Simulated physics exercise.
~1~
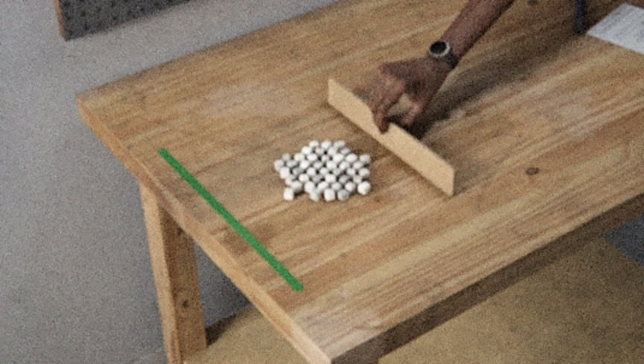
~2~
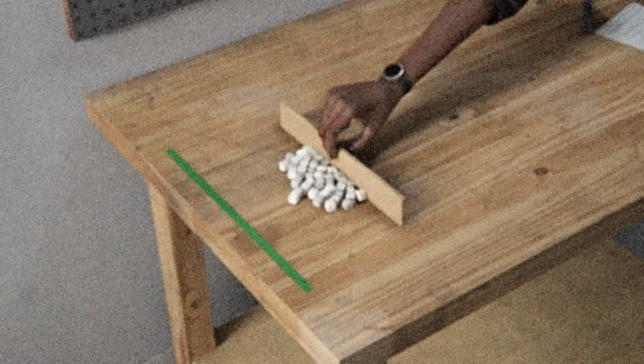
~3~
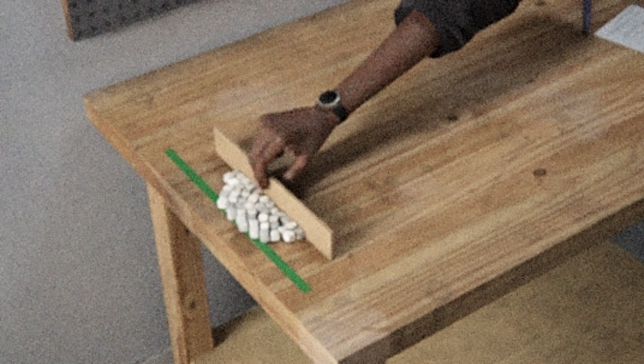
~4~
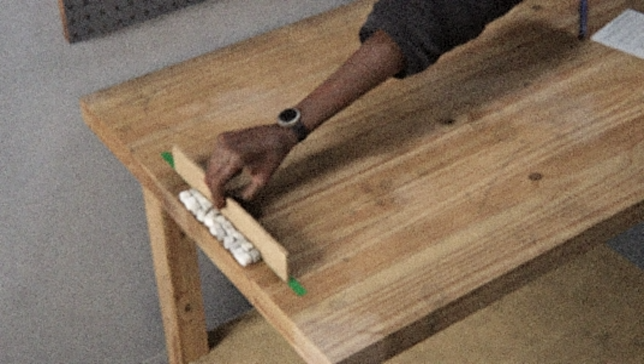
At first, a hand wearing a dark watch holds a piece of card upright on a wooden table, just to the right of a loose patch of small white pieces, with a strip of green tape further to the left. The hand moves the card left until it meets the pieces and begins to bunch them together. It keeps sweeping, and the heap slides across the wood and onto the green strip. Finally, the card reaches the tape, covering most of it, with the white pieces squeezed into a narrow band along the table's left edge.
